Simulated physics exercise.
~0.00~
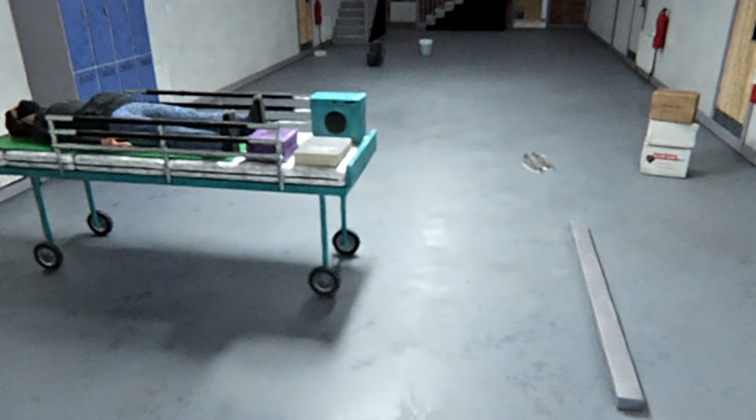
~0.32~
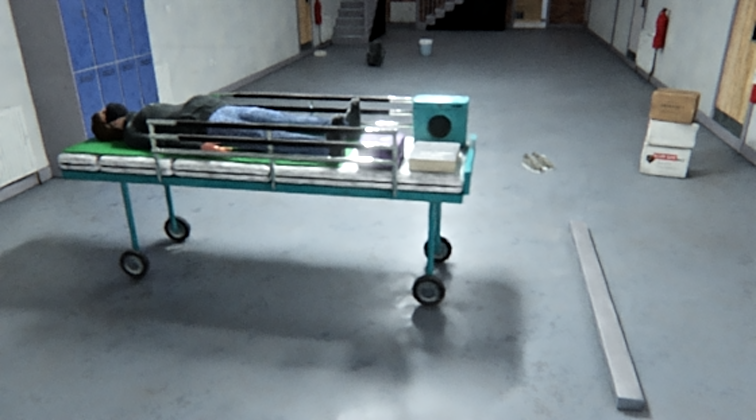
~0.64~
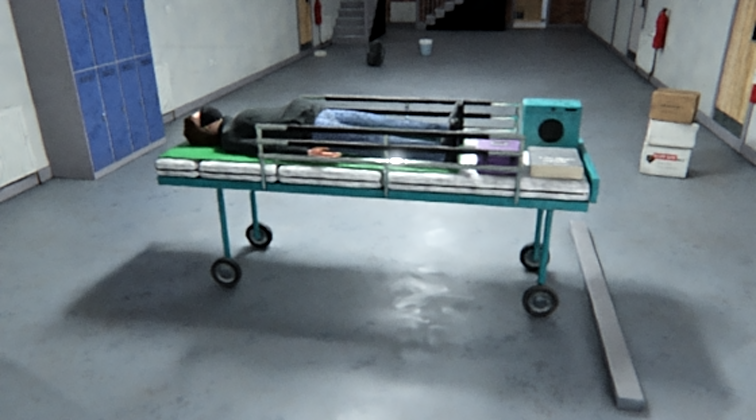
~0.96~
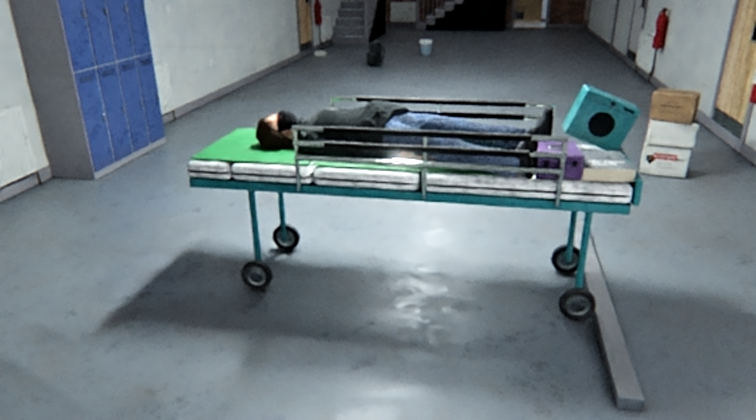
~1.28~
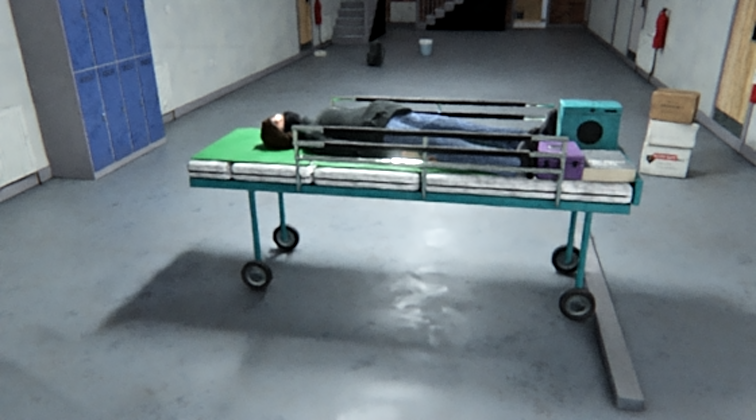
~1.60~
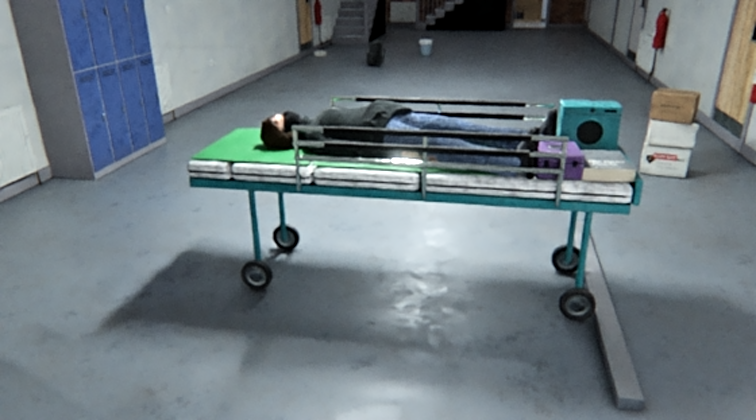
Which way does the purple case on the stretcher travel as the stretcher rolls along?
The purple case travels to the right along with the stretcher, as the viewer sees it.
